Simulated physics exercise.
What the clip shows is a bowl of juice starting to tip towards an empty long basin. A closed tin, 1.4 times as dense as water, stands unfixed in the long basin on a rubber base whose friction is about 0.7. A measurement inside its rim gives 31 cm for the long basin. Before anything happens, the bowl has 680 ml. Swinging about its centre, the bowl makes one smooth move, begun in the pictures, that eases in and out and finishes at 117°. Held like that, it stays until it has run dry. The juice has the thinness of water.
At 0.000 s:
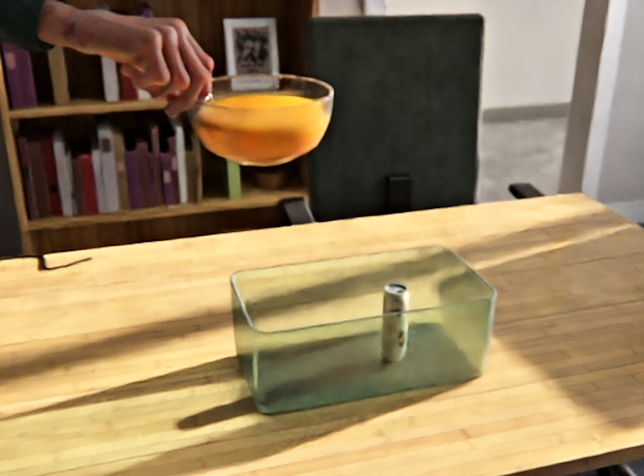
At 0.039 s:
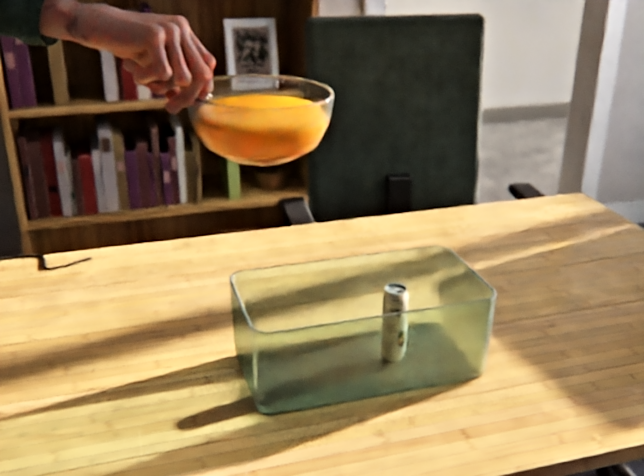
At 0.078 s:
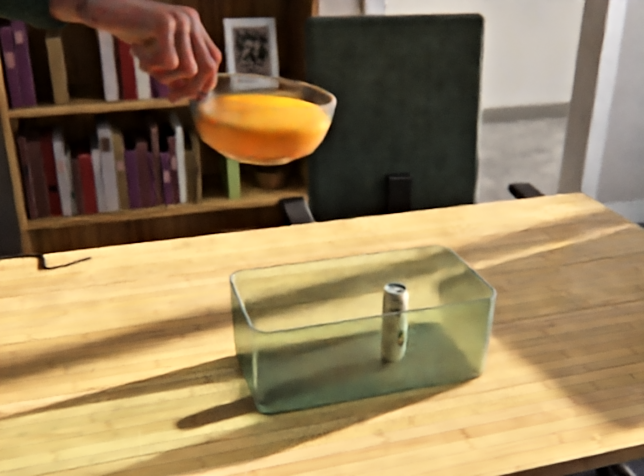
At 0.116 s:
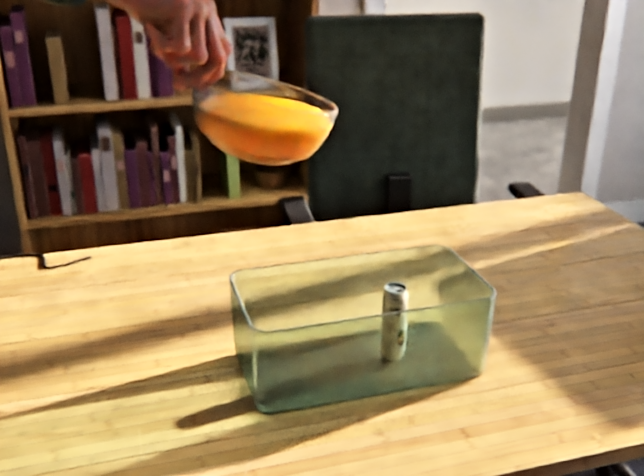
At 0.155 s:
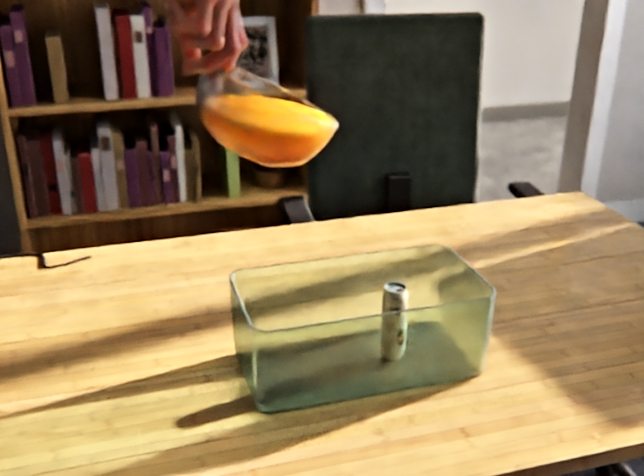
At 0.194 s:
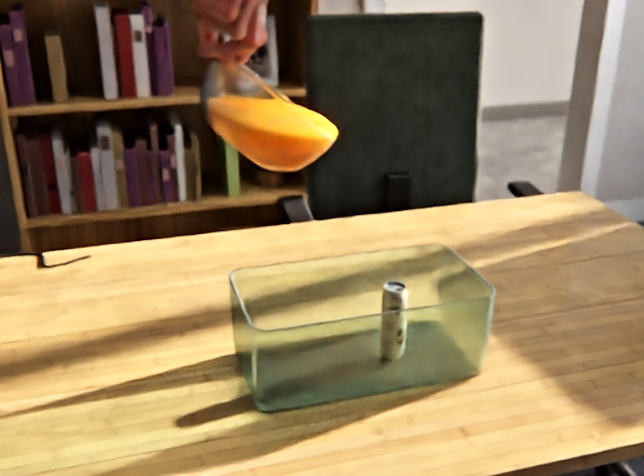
A glass bowl of orange juice, held up by a hand, tilted further and further to the right above a clear, long basin with a small tin standing inside it on a wooden table.
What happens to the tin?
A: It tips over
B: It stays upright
Option A: It tips over.
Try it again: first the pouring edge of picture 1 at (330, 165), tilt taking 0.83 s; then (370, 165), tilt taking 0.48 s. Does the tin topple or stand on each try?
First it stays on its base; then it stays on its base.
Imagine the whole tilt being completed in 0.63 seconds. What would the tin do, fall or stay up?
Outcome - the tin stays erect.
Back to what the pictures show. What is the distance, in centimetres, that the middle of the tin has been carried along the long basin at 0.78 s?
Estimate: Around 1 cm.
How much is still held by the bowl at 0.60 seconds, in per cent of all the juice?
Roughly 0 percent remains.
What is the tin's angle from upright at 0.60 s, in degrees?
Near 10 degrees.
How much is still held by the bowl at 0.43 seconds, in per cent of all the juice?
Still held: Roughly 3 % of the total.
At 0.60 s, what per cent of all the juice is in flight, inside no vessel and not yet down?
About 5 per cent.
After 0.43 s the tilt is 114° and 3 per cent is still to pour; the tin stands where it began.
After 0.60 s the tilt is 117° and 0 per cent is still to pour; the tin leans 10°.
After 0.78 s the tilt is 117° and 0 per cent is still to pour; the tin leans 5°.
After 0.98 s the tilt is 117° and 0 per cent is still to pour; the tin leans 27°.
In the end the tin lies on its side.
